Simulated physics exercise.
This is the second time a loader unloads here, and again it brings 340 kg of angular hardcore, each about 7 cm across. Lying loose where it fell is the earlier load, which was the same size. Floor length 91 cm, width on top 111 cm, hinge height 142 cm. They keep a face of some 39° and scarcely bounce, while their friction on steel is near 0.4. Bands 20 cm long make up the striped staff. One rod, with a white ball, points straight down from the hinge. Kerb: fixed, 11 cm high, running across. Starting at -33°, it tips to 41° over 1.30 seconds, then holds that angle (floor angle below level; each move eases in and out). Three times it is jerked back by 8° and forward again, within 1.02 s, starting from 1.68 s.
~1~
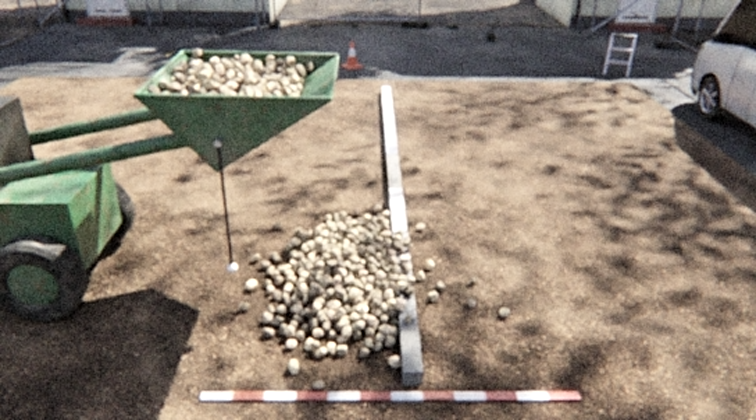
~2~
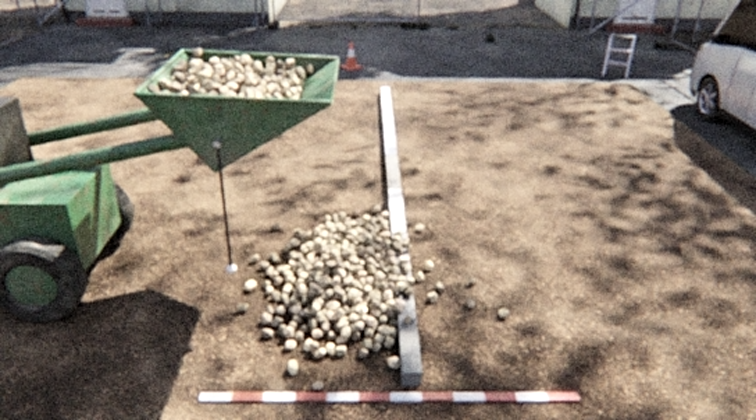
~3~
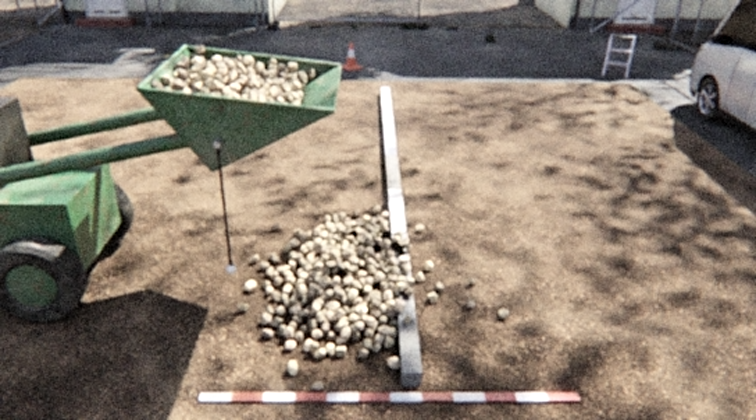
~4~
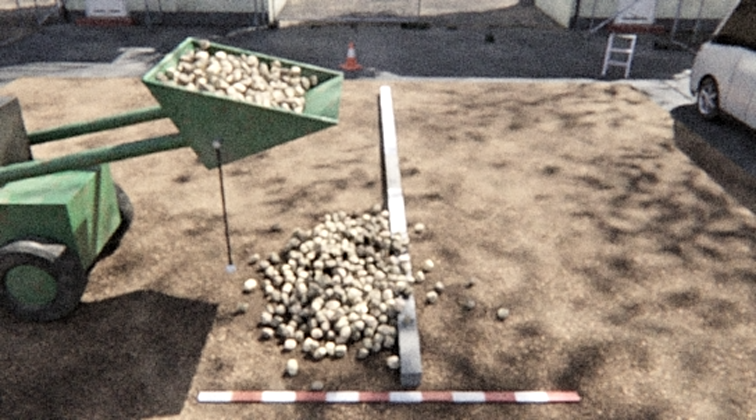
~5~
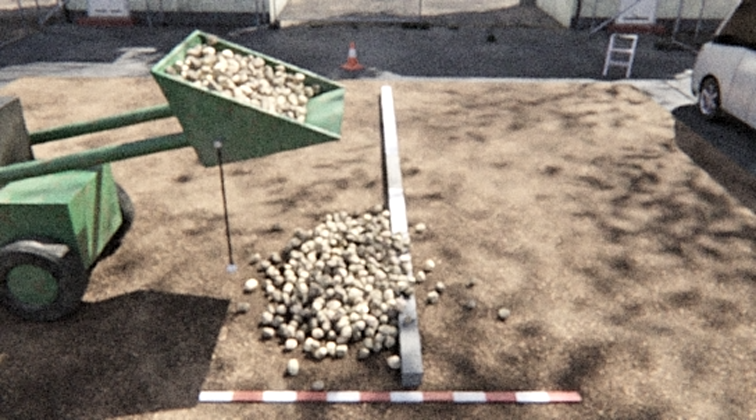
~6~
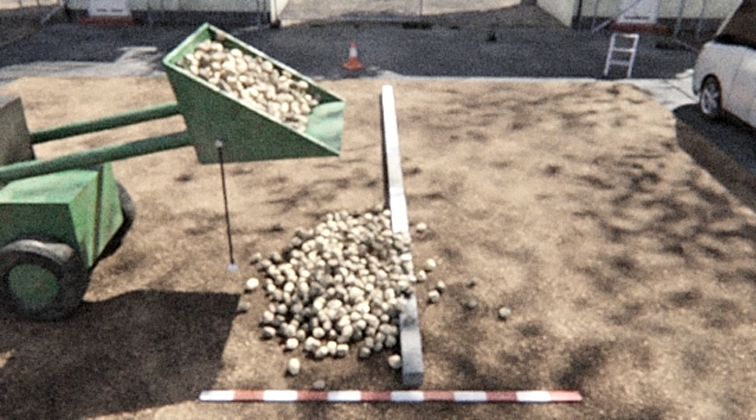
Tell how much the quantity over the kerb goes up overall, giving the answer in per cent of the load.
It goes up by roughly 29 per cent.
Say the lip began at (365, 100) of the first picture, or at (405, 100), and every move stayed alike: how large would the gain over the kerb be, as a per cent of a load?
First place: Roughly 55 %; second place: Roughly 80 %.
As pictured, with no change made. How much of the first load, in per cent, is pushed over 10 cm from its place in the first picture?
Roughly 5 % of them.
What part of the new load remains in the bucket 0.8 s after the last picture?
65 %.
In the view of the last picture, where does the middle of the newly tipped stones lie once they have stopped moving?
In the last view, about pixel (377, 261).
Then, 0.4 s after the last picture the floor is at 30°; in per cent of one load, 100 in the bucket, 99 on this side of the kerb, 1 over the kerb; the foremost stones are at (448, 279).
Then, 0.8 s after the last picture the floor is at 41°; in per cent of one load, 65 in the bucket, 133 on this side of the kerb, 1 over the kerb; the foremost stones are at (448, 279).
Then, 2.6 s after the last picture the floor is at 41°; in per cent of one load, 0 in the bucket, 170 on this side of the kerb, 30 over the kerb; the foremost stones are at (517, 286).
Then, 5.2 s after the last picture the floor is at 41°; in per cent of one load, 0 in the bucket, 170 on this side of the kerb, 30 over the kerb; the foremost stones are at (517, 286). Net gain over the kerb, 29.
